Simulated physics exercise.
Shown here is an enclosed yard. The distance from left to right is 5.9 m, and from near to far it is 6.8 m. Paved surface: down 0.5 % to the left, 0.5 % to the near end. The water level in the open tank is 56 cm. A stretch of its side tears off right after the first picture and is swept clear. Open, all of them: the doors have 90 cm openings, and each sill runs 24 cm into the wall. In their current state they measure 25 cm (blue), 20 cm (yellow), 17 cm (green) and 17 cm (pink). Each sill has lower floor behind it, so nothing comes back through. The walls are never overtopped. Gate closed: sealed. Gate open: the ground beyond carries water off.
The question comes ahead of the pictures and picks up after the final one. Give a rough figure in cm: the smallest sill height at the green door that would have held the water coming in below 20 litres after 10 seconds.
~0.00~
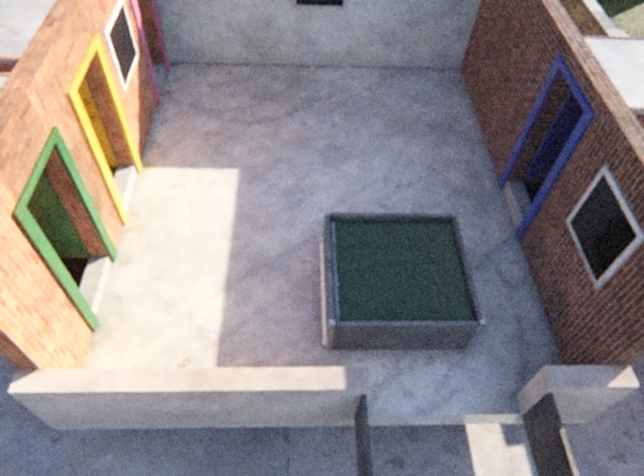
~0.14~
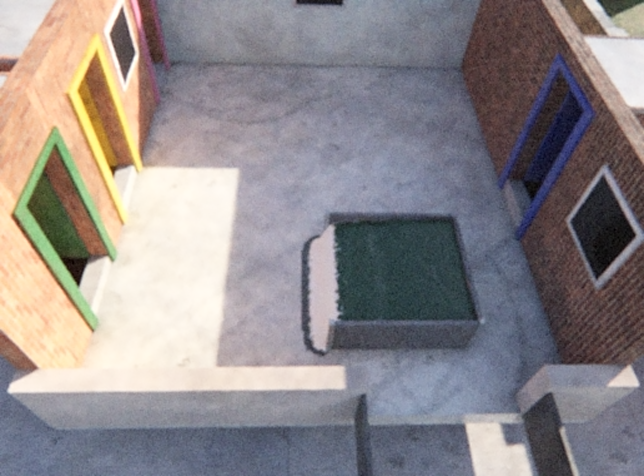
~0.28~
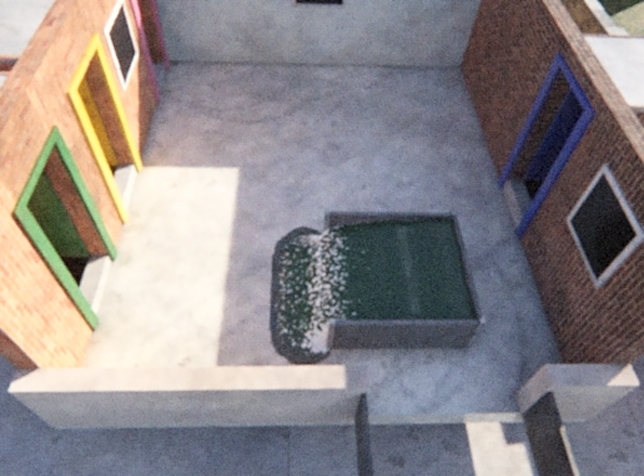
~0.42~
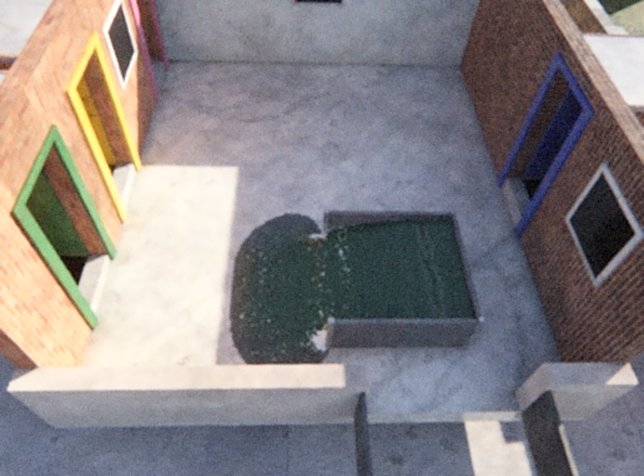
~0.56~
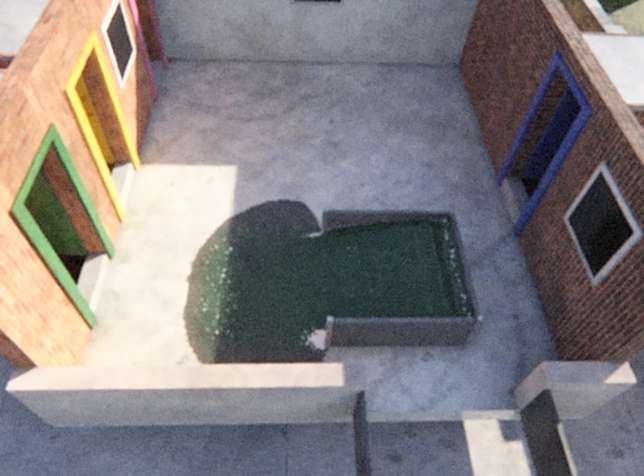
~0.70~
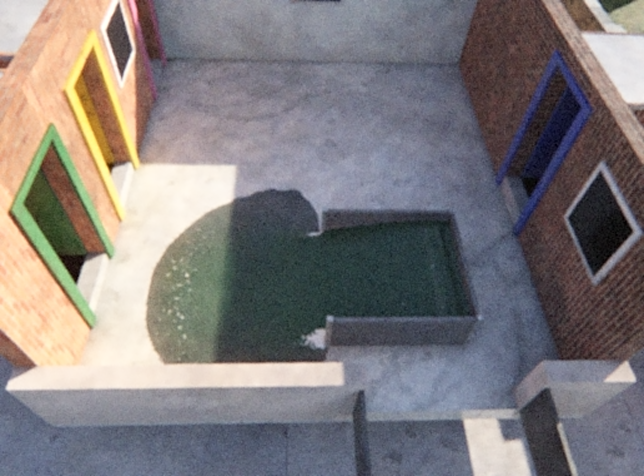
23 cm.
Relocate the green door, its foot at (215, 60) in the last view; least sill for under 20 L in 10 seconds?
It needs about 9.0 cm.
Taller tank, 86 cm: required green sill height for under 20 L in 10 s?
About 38 cm.
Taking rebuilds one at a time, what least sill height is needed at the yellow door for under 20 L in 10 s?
At the yellow door you'd want roughly 11.5 cm.
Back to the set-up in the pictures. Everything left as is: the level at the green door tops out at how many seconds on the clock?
I'd say near 1.4 seconds.
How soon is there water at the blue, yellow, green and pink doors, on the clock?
Arrival: Blue not in the 10 s, yellow 1.4 s, green 0.9 s, pink 2.8 s.
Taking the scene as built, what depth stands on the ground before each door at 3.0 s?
Door by door in centimetres - blue 0, yellow 14, green 23, pink 3.
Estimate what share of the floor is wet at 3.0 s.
35 %.
After 1.4 s water covers 25 % of the floor, deepest (34 cm) near (72, 396); 29 cm at the green door, 9 litres in over its 17 cm sill.
After 3.0 s water covers 35 % of the floor, deepest (24 cm) near (85, 352); 23 cm at the green door, 73 litres in over its 17 cm sill.
After 10.0 s water covers 85 % of the floor, deepest (7 cm) near (444, 94); 5 cm at the green door, 83 litres in over its 17 cm sill.
At the green door as built, the water arrived by 0.9 s and peaked near 29 cm at 1.4 s.
With a sill of 19 cm, 57 litres would have come in within the 10 s; with 26 cm, 7 litres. So under 20 litres takes about 23 cm.
